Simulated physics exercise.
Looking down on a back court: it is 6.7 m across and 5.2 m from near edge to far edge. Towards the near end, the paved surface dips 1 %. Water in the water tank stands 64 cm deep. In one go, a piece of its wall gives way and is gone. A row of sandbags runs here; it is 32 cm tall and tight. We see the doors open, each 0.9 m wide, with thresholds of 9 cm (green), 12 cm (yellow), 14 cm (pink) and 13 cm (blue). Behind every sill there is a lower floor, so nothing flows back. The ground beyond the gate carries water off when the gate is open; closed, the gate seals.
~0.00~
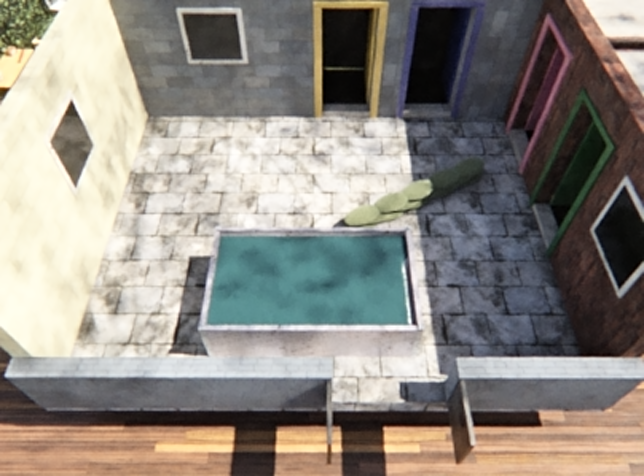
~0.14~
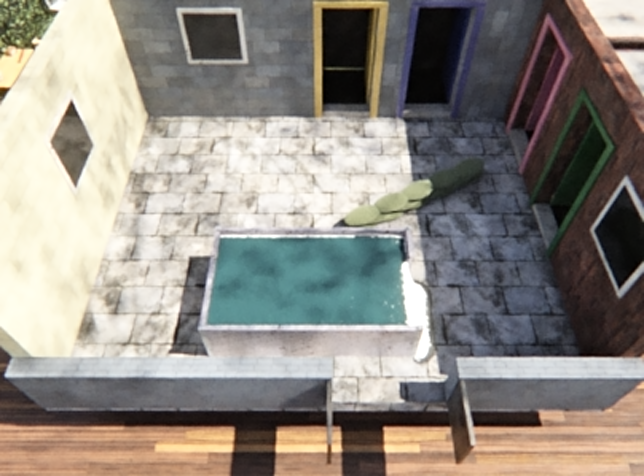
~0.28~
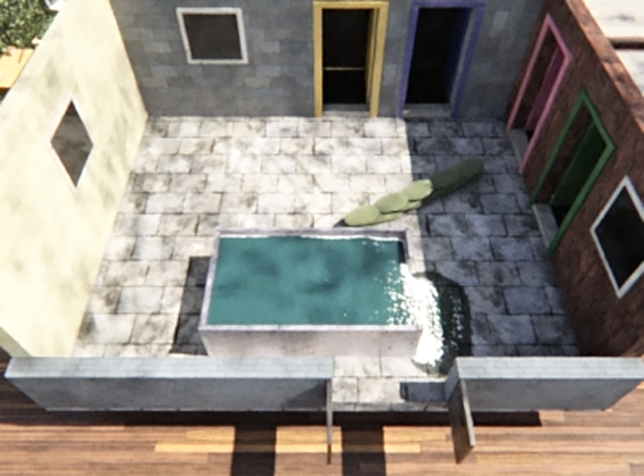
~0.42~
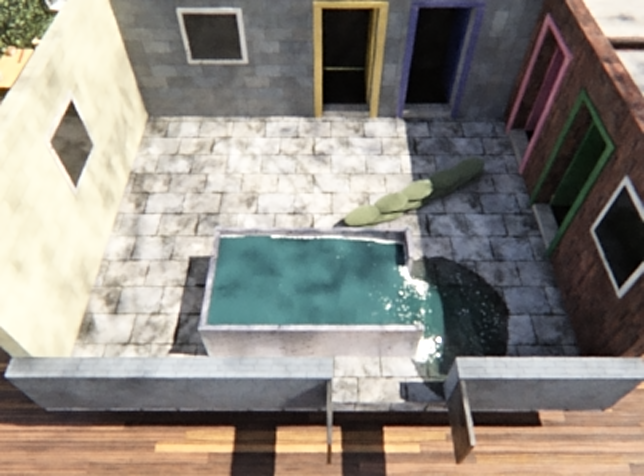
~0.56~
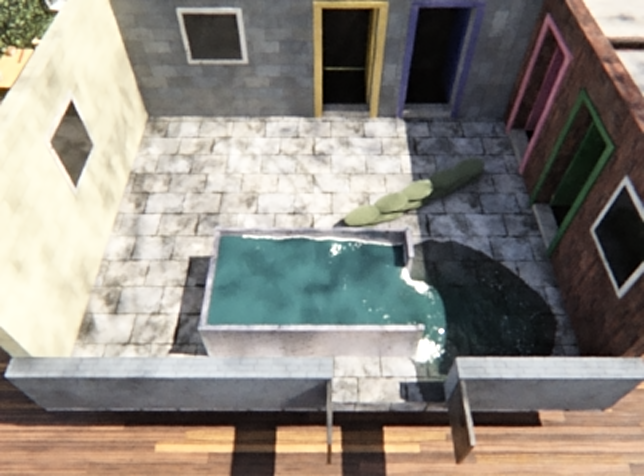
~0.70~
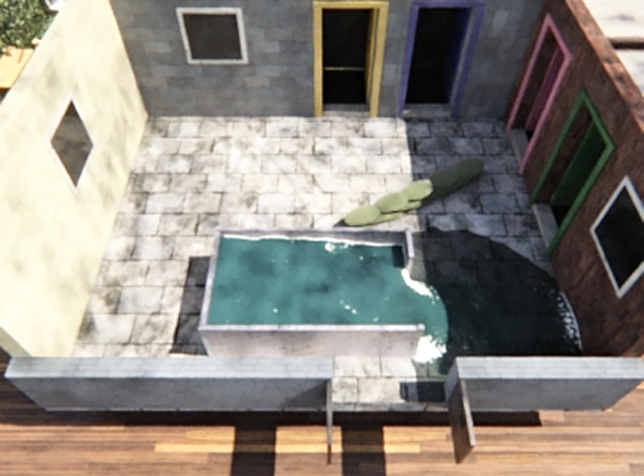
Water burst through the right side of the tank in the paved courtyard, then poured onto the floor and spread in a dark, widening pool toward the reddish wall on the right.
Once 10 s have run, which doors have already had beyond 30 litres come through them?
After 10 s: The green door already has; the yellow door has not yet; the pink door has not yet; the blue door has not yet.
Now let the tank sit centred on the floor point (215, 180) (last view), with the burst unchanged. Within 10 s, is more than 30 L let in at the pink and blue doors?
Pink gets more than that, blue gets more than that.
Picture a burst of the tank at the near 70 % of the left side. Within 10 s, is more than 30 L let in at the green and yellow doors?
Versus the limit - green: Within, yellow: Within.
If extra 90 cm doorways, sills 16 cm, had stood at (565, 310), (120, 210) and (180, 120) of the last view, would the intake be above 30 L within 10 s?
More, less, less.
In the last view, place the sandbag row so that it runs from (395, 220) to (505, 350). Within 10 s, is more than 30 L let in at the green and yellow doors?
At the green door the limit is not reached, and at the yellow door it is not reached.
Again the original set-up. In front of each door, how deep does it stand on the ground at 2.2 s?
Door by door in cm, green shows 18, yellow shows 0, pink shows 4, blue shows 0.
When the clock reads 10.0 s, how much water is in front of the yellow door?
Around 3.0 cm there.
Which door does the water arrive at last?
Last: Yellow.
After 1.4 s water covers 15 % of the floor and is deepest (49 cm) near (564, 383); green door 12 cm at the sill, 0 L in, yellow door not reached, pink door not reached, blue door not reached.
After 2.2 s water covers 20 % of the floor and is deepest (44 cm) near (564, 383); green door 18 cm at the sill, 8 L in, yellow door not reached, pink door 4 cm at the sill, 0 L in, blue door not reached.
After 3.5 s water covers 30 % of the floor and is deepest (33 cm) near (496, 121); green door 14 cm at the sill, 37 L in, yellow door not reached, pink door 17 cm at the sill, 0 L in, blue door 11 cm at the sill, 0 L in.
After 6.0 s water covers 75 % of the floor and is deepest (19 cm) near (564, 383); green door 16 cm at the sill, 63 L in, yellow door 4 cm at the sill, 0 L in, pink door 12 cm at the sill, 7 L in, blue door 11 cm at the sill, 2 L in.
After 10.0 s water covers 95 % of the floor and is deepest (14 cm) near (63, 382); green door 11 cm at the sill, 101 L in, yellow door 3 cm at the sill, 0 L in, pink door 7 cm at the sill, 8 L in, blue door 6 cm at the sill, 2 L in.
